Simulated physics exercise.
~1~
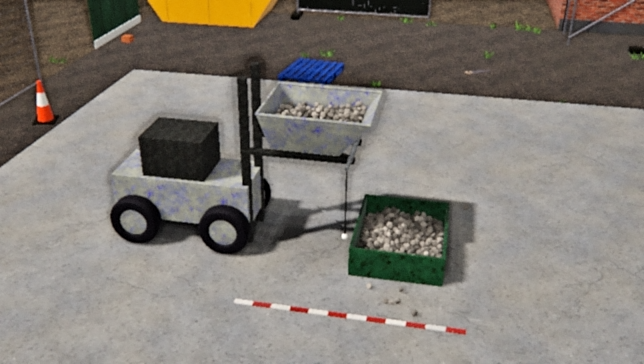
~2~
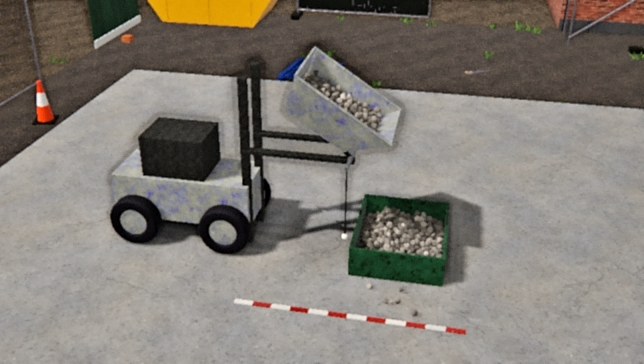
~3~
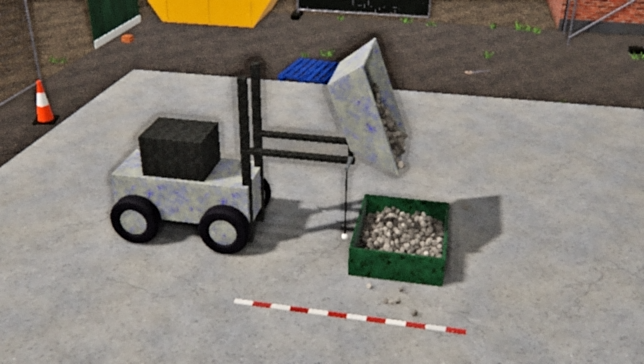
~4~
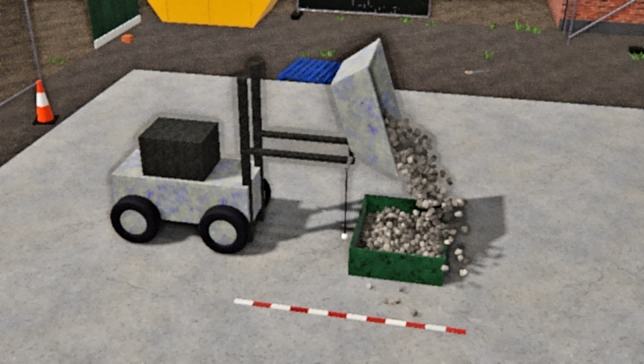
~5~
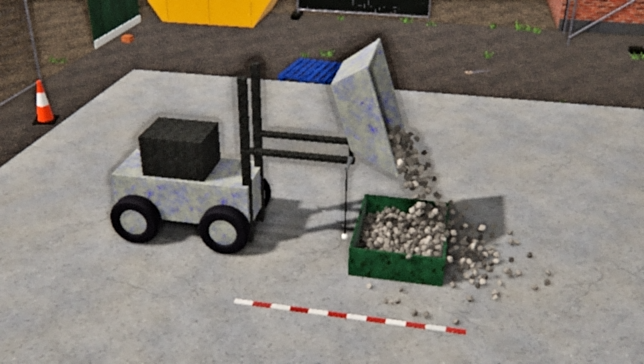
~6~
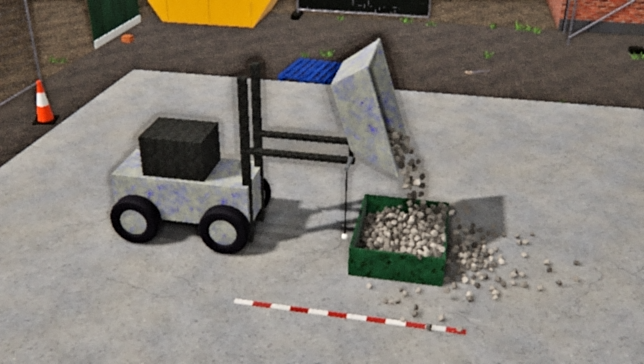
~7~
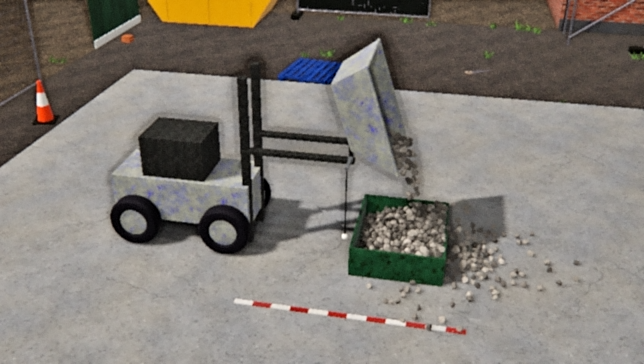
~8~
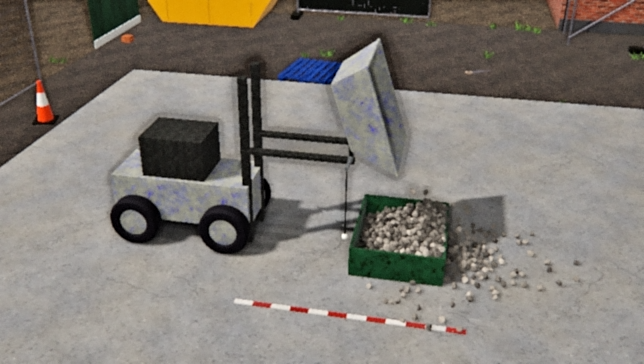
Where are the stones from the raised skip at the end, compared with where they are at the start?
At the start they sit in the raised skip, above the green bin. At the end they are lower and further right, mostly heaped in the bin with the rest scattered on the concrete, chiefly to its right.
